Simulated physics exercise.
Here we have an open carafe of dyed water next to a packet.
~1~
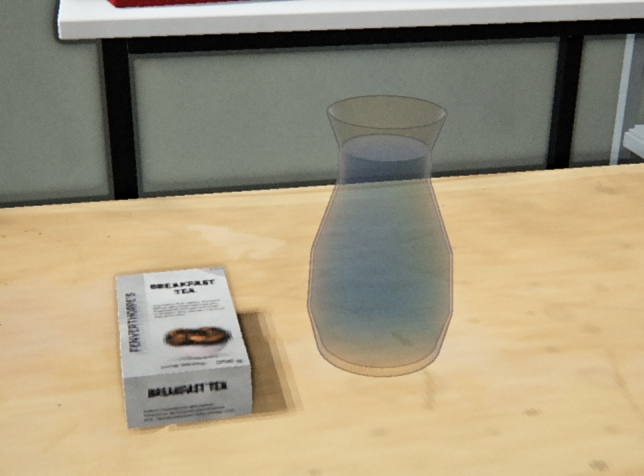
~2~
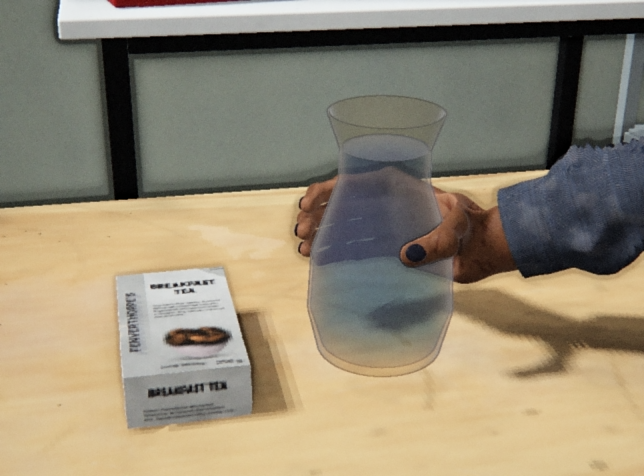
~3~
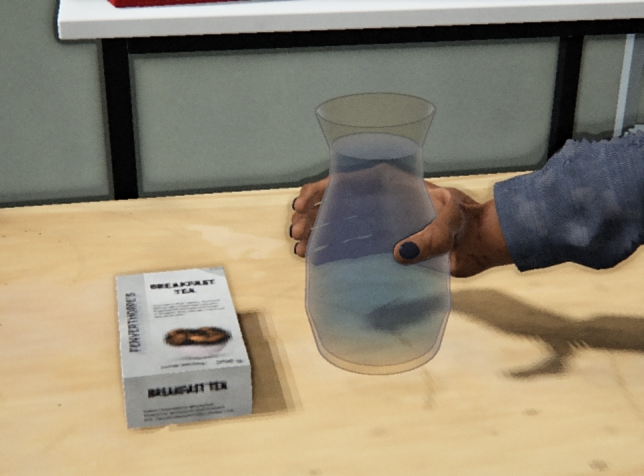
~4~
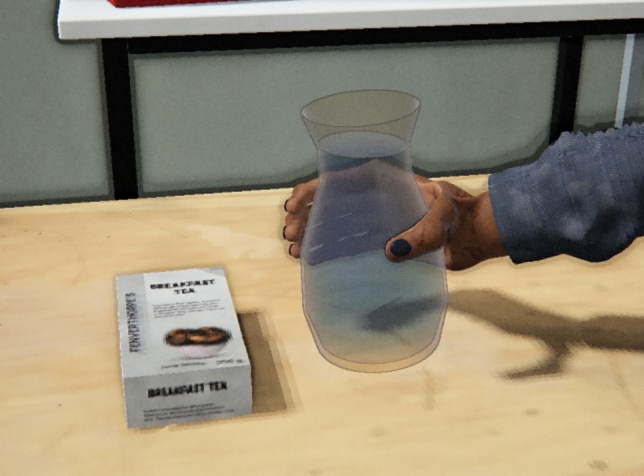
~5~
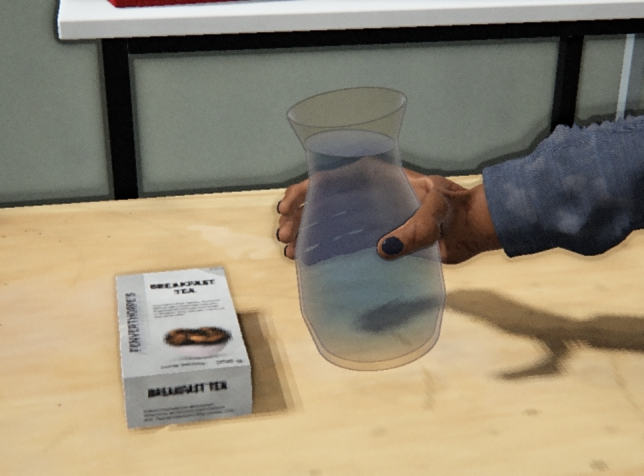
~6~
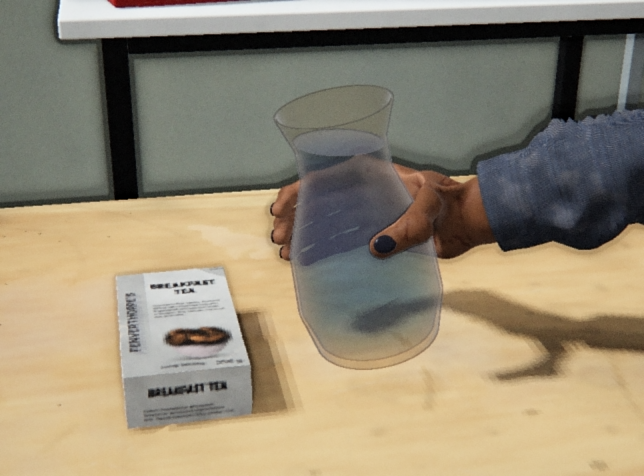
A clear carafe nearly full of bluish liquid stood on a wooden table until a hand reached in from the right, gripped it and tilted its top left, towards a packet of breakfast tea.
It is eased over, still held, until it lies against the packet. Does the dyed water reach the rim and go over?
It spills.
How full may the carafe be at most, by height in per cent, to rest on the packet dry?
Some 70 per cent.
Next, the carafe leans by about 30°; its rim is dry.
After that, the carafe leans by about 45°; it has slopped over; nearly all of the dyed water is inside.
Finally, the carafe leans by about 50°, against the packet; it has slopped over; nearly all of the dyed water is inside.
